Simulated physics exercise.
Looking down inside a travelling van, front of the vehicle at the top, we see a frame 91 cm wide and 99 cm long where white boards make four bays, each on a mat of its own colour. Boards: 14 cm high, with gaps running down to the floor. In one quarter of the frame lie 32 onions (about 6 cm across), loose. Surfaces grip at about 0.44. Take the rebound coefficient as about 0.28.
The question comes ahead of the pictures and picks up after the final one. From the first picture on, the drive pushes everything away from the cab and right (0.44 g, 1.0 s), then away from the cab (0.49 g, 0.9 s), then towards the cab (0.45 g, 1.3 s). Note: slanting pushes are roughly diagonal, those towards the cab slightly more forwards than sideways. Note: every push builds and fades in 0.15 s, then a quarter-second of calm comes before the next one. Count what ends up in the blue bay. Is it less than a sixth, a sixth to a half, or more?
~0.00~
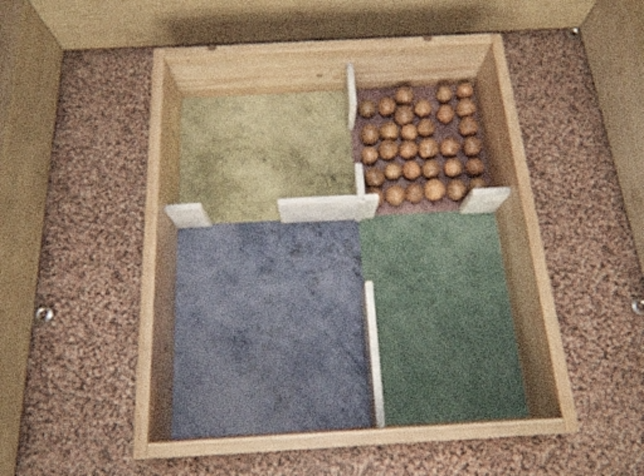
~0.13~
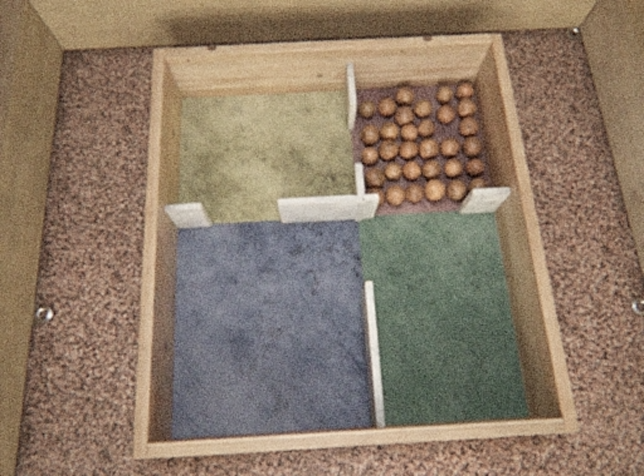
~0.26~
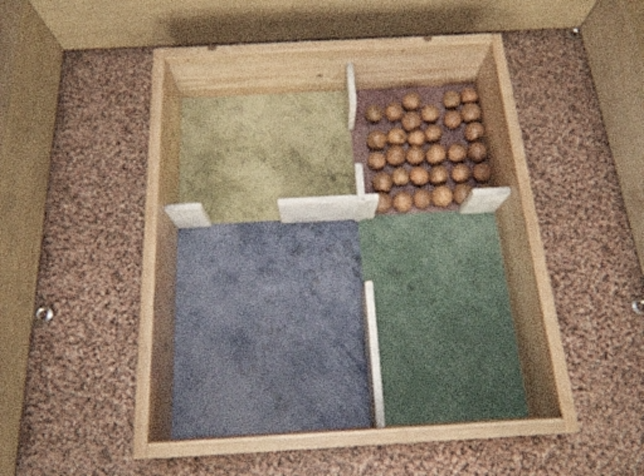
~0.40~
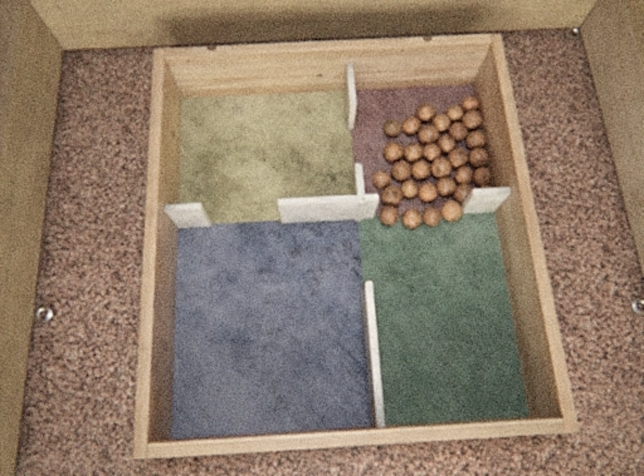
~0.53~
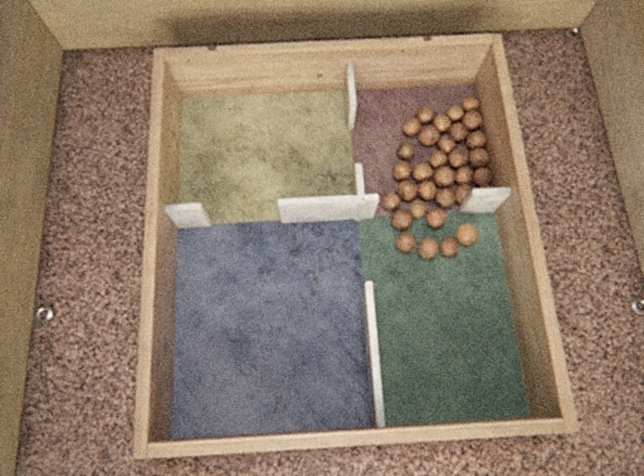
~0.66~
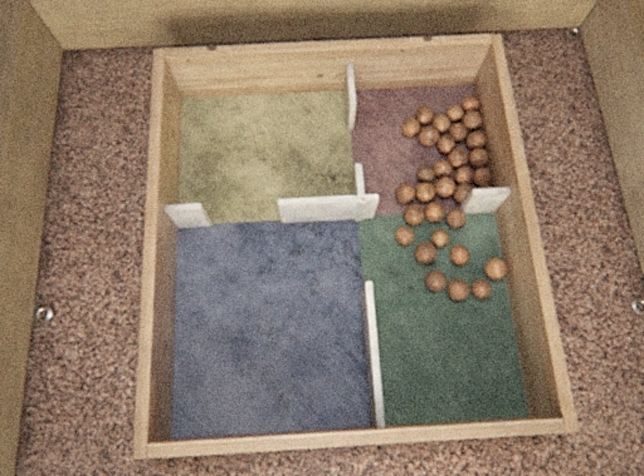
Blue bay: Not even a sixth of them.
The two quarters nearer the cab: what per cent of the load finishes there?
About 80 per cent.
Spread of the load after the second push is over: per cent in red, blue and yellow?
Per cent by then - red: 30, blue: 0, yellow: 0.
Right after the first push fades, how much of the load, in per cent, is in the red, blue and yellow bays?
At that point the split is red 50, blue 0, yellow 0 per cent.
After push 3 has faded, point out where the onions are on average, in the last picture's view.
The mean place is around (418, 143).
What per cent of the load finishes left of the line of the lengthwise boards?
It comes to around 10 percent.
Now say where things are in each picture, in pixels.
In the first picture, middle of the blue mat (269, 322); middle of the green mat (440, 312); middle of the red mat (419, 146); middle of the yellow mat (265, 154); 32 in the red bay; the onion farthest behind, in the direction of the first push, is at (367, 108).
In the second picture, 32 in the red bay; the onion farthest behind, in the direction of the first push, is at (367, 109).
In the third picture, 32 in the red bay; the onion farthest behind, in the direction of the first push, is at (374, 114).
In the fourth picture, 28 in the red bay and 4 in the green bay; the onion farthest behind, in the direction of the first push, is at (392, 128).
In the fifth picture, 26 in the red bay and 6 in the green bay; the onion farthest behind, in the direction of the first push, is at (412, 127).
In the sixth picture, 21 in the red bay and 11 in the green bay; the onion farthest behind, in the direction of the first push, is at (411, 128).
After push 1 (1.24 s), 17 in the red bay and 15 in the green bay.
After push 2 (2.39 s), 10 in the red bay and 22 in the green bay.
After push 3 (3.94 s), 22 in the red bay, 1 in the blue bay, 7 in the green bay and 2 in the yellow bay.
Final count (at 4.48 s), 22 in the red bay, 1 in the blue bay, 7 in the green bay and 2 in the yellow bay. Asked share, 1 of 32, 3 per cent.
